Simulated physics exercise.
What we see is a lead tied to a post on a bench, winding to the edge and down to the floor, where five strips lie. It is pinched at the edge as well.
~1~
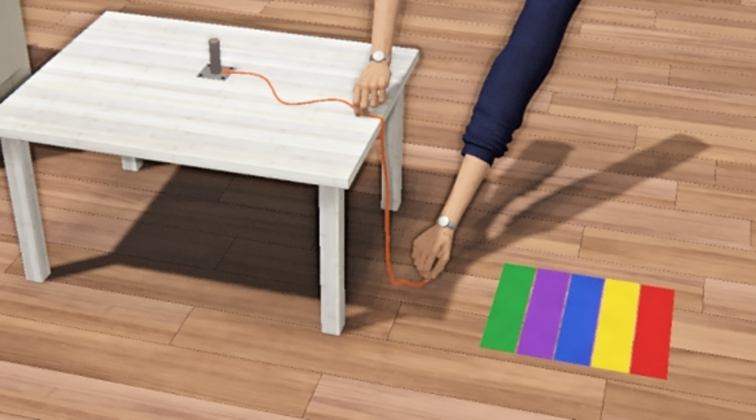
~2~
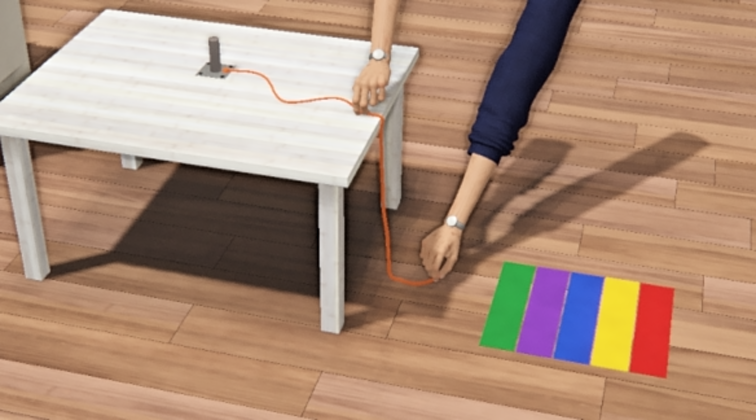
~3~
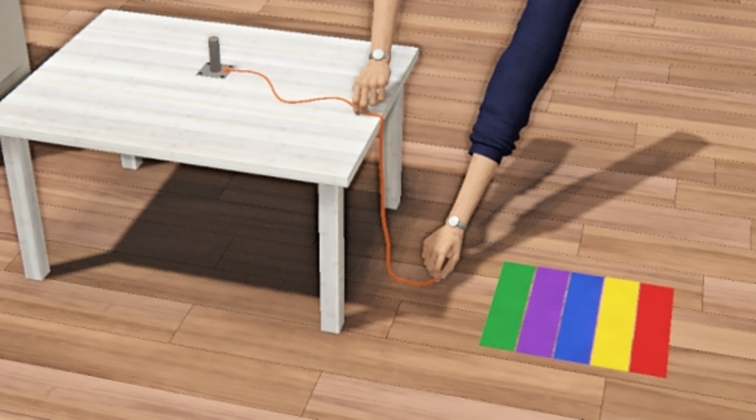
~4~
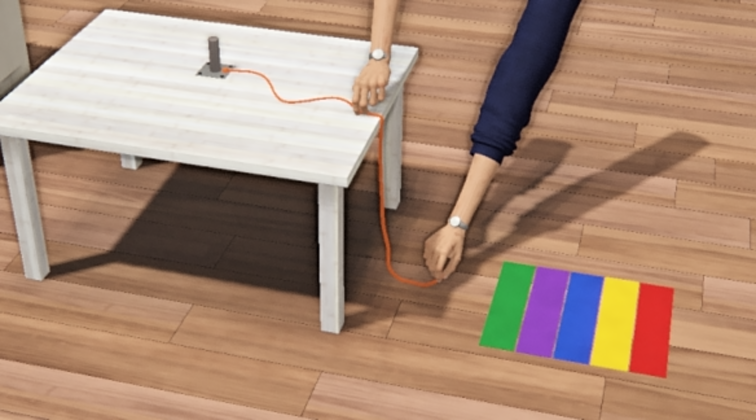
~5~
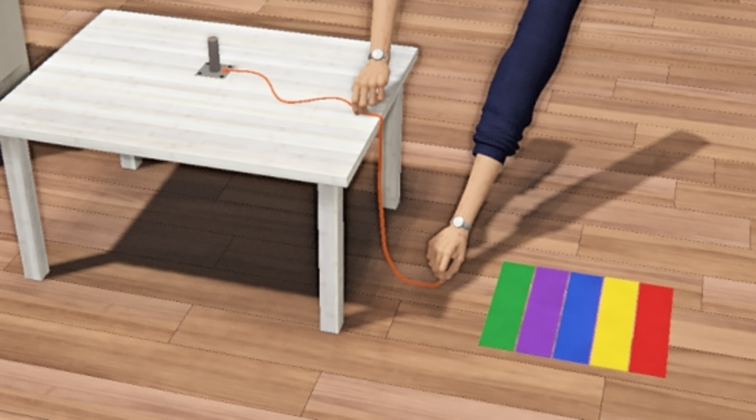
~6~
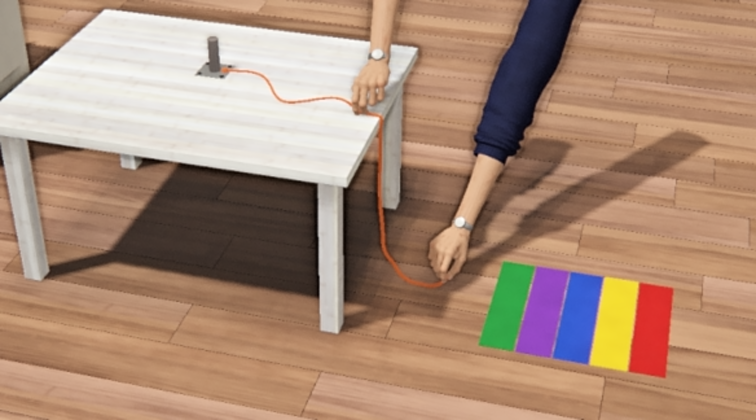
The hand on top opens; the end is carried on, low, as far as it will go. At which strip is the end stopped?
It gets as far as the blue strip.
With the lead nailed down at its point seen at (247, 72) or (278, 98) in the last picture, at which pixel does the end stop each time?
Try by try, around (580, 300) and (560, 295).
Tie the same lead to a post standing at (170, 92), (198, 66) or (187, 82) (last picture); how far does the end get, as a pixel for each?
The places are (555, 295), (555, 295) and (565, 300).
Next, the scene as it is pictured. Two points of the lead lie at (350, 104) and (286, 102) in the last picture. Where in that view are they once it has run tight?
At (377, 110), then (315, 95).
Soon after, end near (531, 292); over purple.
After that, end near (565, 298); over blue.
At the stop, end near (585, 301); over blue. The blue one.
